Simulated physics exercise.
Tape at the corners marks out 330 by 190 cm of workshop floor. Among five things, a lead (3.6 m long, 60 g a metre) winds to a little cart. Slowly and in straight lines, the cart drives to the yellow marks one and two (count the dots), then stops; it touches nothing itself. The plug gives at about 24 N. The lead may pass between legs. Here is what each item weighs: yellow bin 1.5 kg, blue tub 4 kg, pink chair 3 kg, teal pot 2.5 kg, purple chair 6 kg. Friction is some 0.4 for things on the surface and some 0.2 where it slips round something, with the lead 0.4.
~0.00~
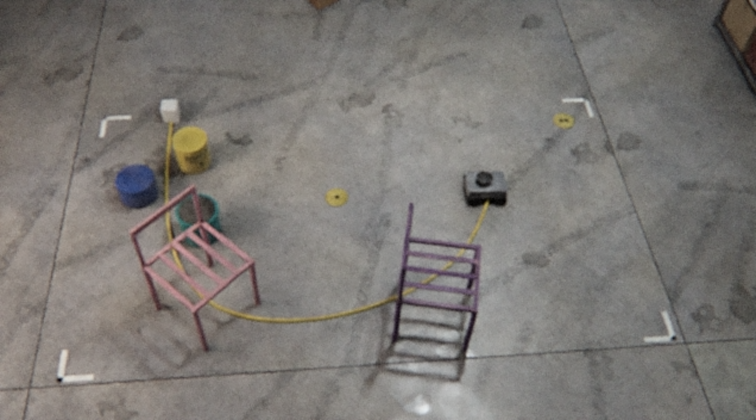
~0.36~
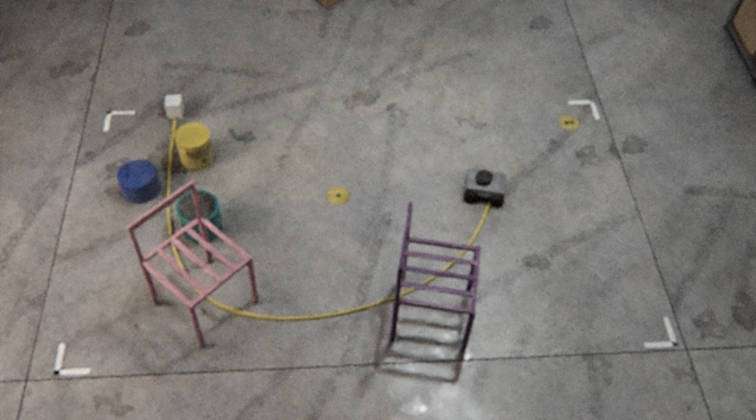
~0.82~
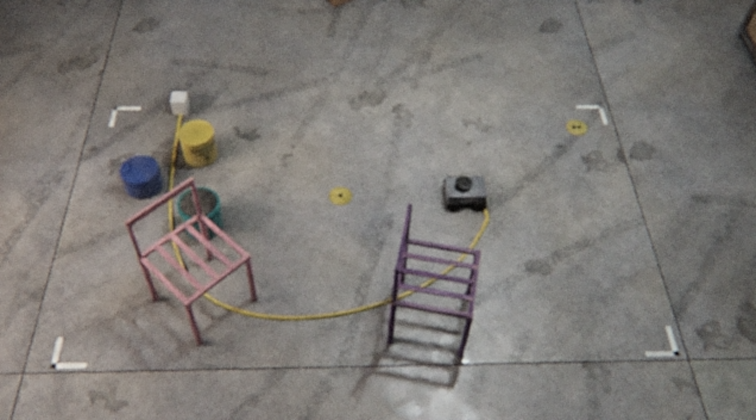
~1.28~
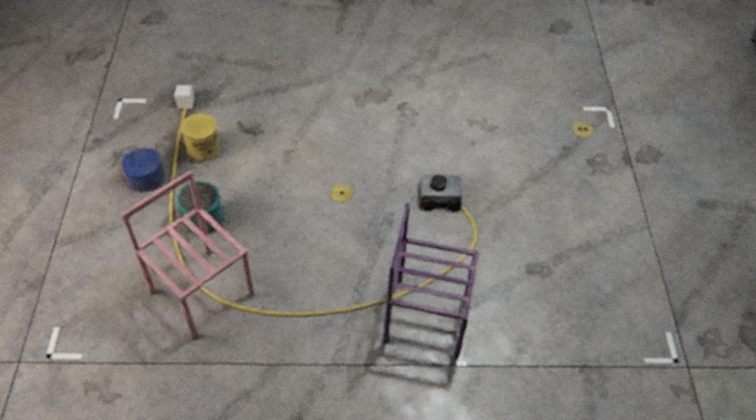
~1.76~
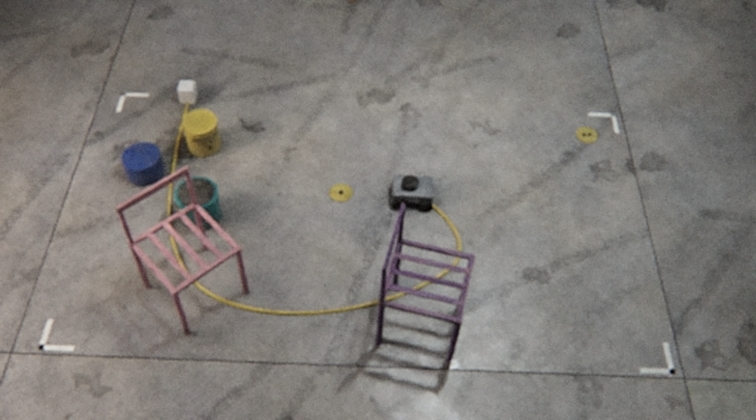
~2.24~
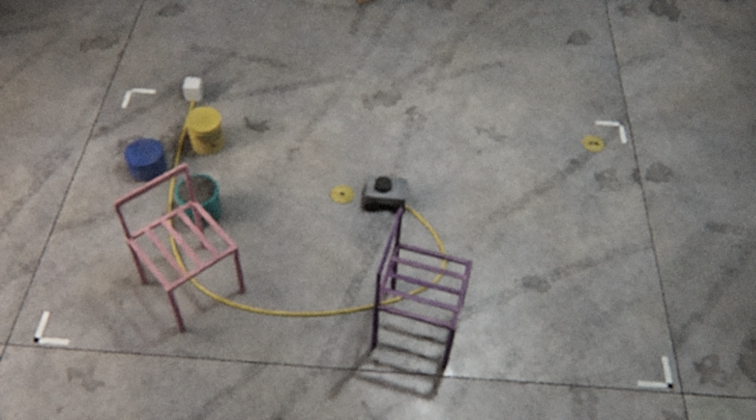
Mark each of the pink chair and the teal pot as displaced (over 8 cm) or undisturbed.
Marks: Pink chair displaced; teal pot displaced.
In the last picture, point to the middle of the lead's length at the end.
(343, 255) or so.
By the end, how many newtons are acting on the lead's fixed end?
17 N.
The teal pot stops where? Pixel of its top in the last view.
Check near (227, 178) - that's where it comes to rest.
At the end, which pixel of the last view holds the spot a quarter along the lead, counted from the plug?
About (208, 199).
At 3.7 s, cart at (376, 187), lead slack at the fixed end; nothing else has moved.
At 5.2 s, cart at (455, 171), lead slack at the fixed end; nothing else has moved.
At 6.7 s, cart at (526, 161), 15 N at the fixed end; pink chair 11 cm off its start at (196, 229).
At 8.2 s, cart at (584, 149), 17 N at the fixed end; pink chair 28 cm off its start, teal pot 18 cm off its start, purple chair 17 cm off its start.
At 8.6 s, cart at (584, 148), 17 N at the fixed end; pink chair 29 cm off its start at (223, 209), teal pot 18 cm off its start at (227, 178), purple chair 17 cm off its start at (422, 254).
